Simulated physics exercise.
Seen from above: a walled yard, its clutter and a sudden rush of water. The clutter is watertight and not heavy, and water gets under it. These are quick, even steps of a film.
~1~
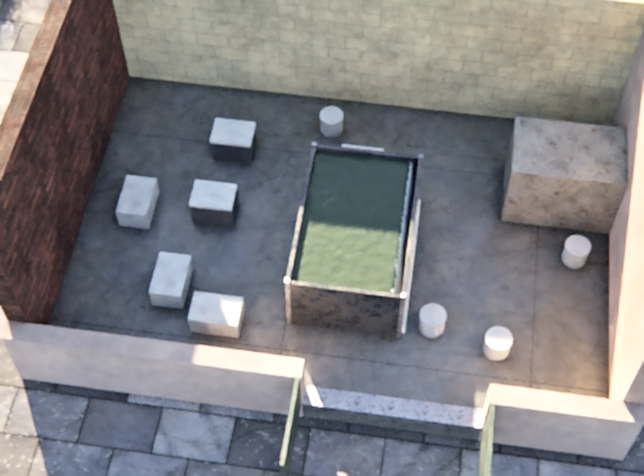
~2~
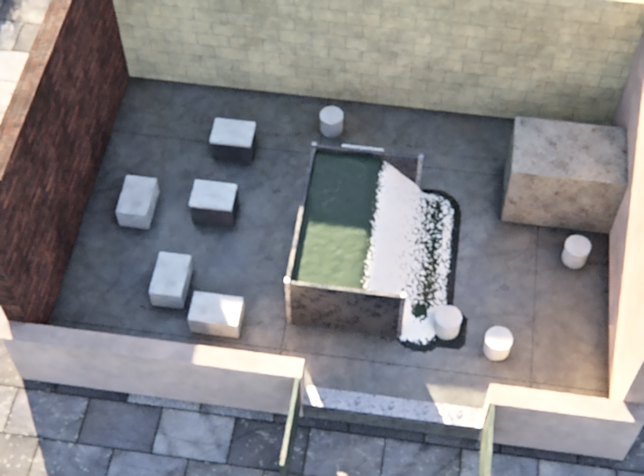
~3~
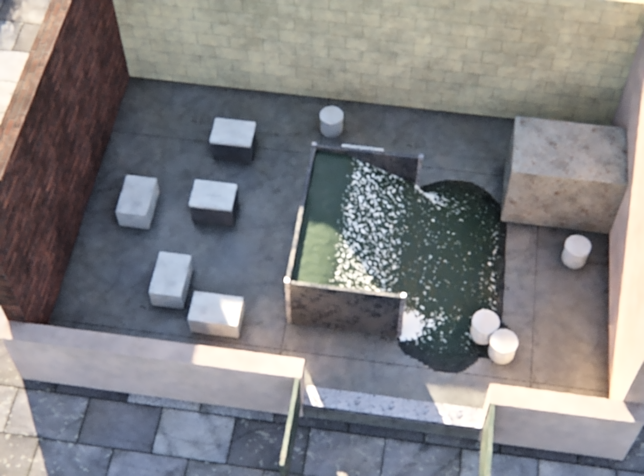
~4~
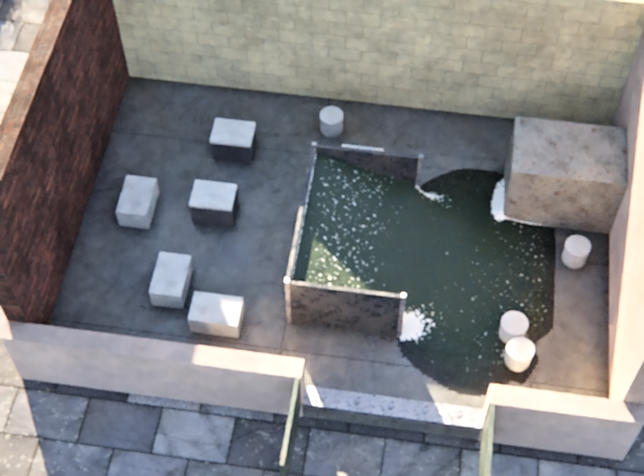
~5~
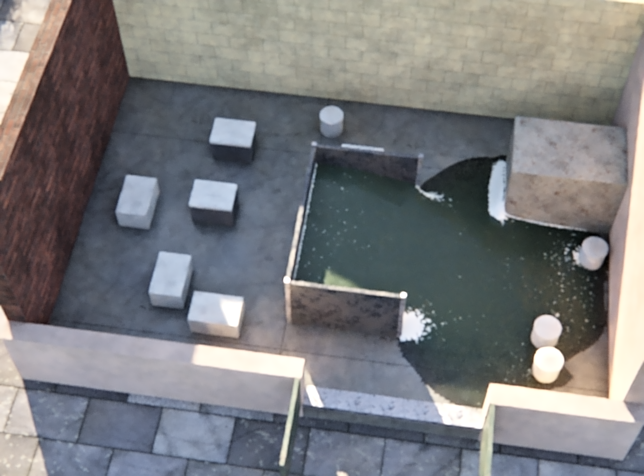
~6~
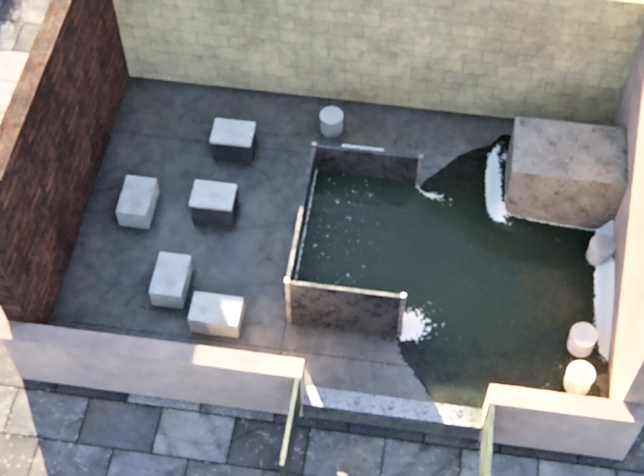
Green water bursting from the right side of a tank in a walled yard, spreading rightward and pushing pails along.
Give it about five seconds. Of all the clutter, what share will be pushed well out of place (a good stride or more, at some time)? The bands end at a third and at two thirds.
Share: Between one and two thirds.
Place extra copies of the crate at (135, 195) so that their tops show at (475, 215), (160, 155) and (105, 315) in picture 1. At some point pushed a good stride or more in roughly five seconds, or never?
As listed: Moved that far, less than that, moved that far.
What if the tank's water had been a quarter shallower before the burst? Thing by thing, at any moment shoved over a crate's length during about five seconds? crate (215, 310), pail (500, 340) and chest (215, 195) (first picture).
As listed: Short of that, pushed that far, not that far.
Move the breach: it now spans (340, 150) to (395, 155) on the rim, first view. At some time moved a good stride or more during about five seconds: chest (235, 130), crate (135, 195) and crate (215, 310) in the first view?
As listed: Never so far, yes, no.
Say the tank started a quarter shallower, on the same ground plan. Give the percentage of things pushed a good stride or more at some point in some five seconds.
Near 30 in a hundred.
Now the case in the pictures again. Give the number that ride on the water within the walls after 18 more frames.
That makes 3.
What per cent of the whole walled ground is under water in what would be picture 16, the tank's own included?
Near 45 in a hundred.
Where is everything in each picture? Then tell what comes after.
A pail at (433, 315) rests on the ground; a pail at (499, 338), on the bottom; 0 of 10 have shifted, in the first frame.
A pail at (448, 317) rests on the ground, close to its start; a pail at (499, 338), on the bottom; 1 of 10 have shifted, in the second frame.
A pail at (486, 321), on the bottom, a stride from its start; a pail at (504, 341), on the bottom, close to its start; 2 of 10 have shifted, in the third frame.
A pail at (515, 323) rests on the ground, a stride from its start; a pail at (521, 349), on the bottom, close to its start; 2 of 10 have shifted, in the fourth frame.
A pail at (548, 327) floats, a stride from its start; a pail at (549, 359) rests on the ground, a stride from its start; 3 of 10 have shifted, in the fifth frame.
A pail at (584, 334) floats, far from its start; a pail at (581, 373), on the bottom, a stride from its start; 3 of 10 have shifted, in the sixth frame.
A moment on, 2 of 10 are well off their spots; 3 afloat.
Next, 2 of 10 are well off their spots; 3 afloat.
Later, 3 of 10 are well off their spots; 3 afloat.
In the end, 4 of 10 are well off their spots, and 4 have been at some point; 2 afloat.
